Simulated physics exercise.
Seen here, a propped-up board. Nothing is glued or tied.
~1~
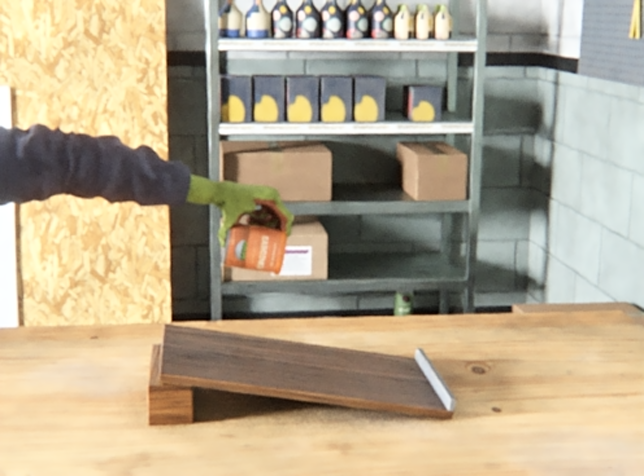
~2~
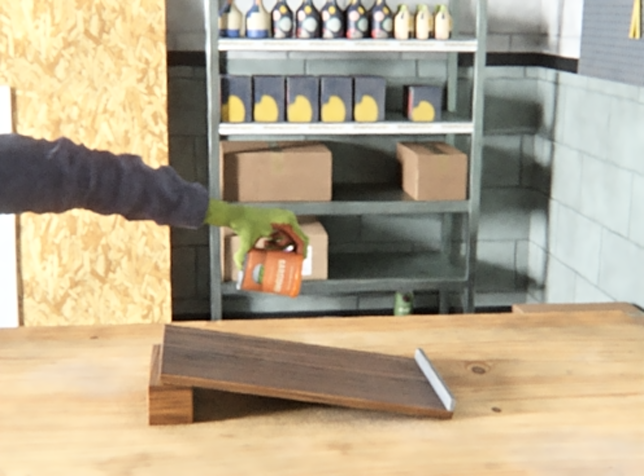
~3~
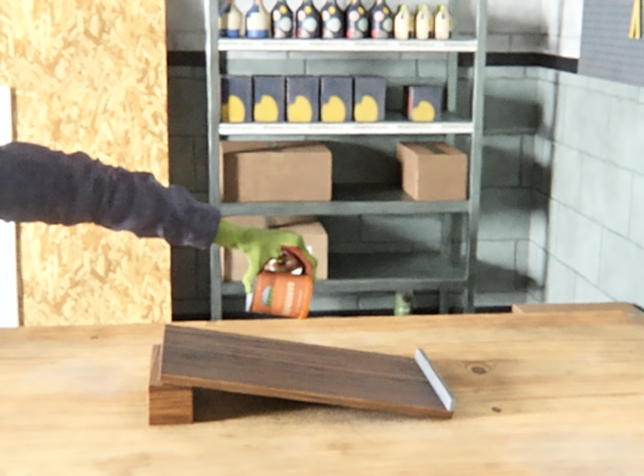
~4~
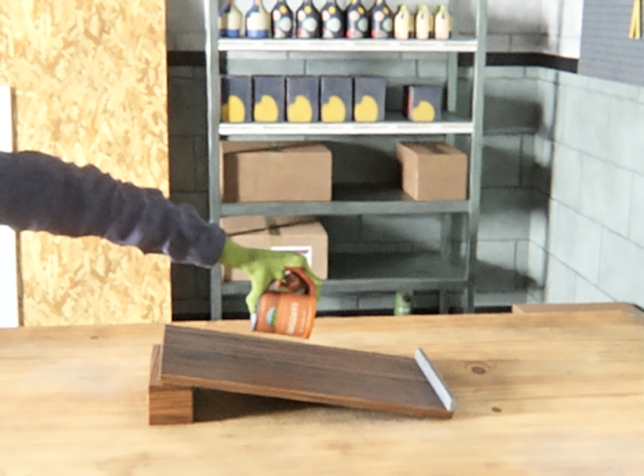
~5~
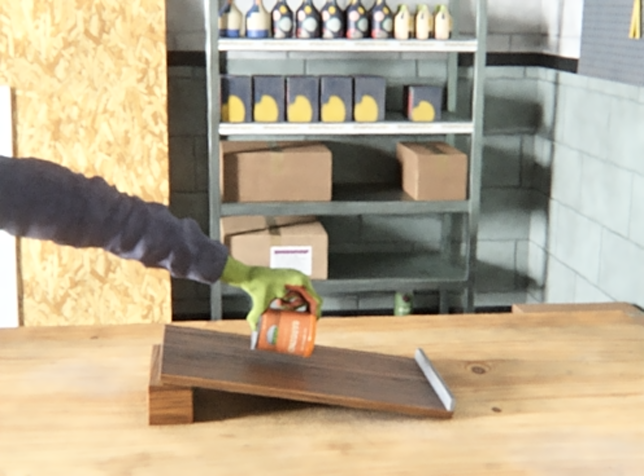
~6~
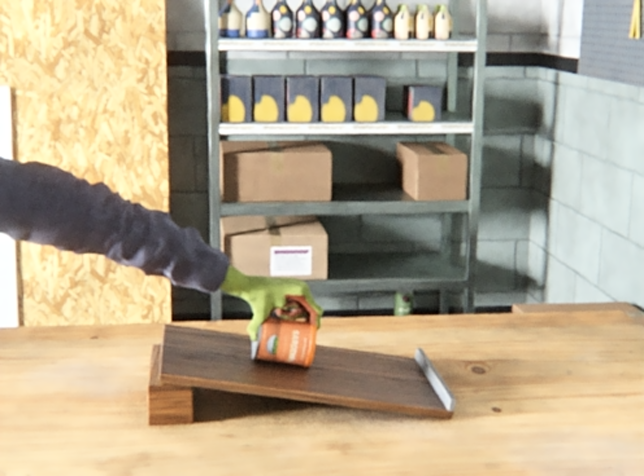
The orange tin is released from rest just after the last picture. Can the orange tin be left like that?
Here the orange tin keeps its place.
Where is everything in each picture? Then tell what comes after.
The first picture shows still above its spot; orange tin (253, 248).
The second picture shows still above its spot; orange tin (270, 271).
The third picture shows still above its spot; orange tin (279, 293).
The fourth picture shows still above its spot; orange tin (283, 313).
The fifth picture shows still above its spot; orange tin (284, 331).
The sixth picture shows set down, still held; orange tin (284, 341).
Then, 0.20 s later than the last frame, all is still.
Then, 0.40 s later than the last frame, orange tin resting near (284, 341).
When it is over, it is as before. End places, in pixels of the last picture, orange tin near (284, 341). The orange tin remains at rest.
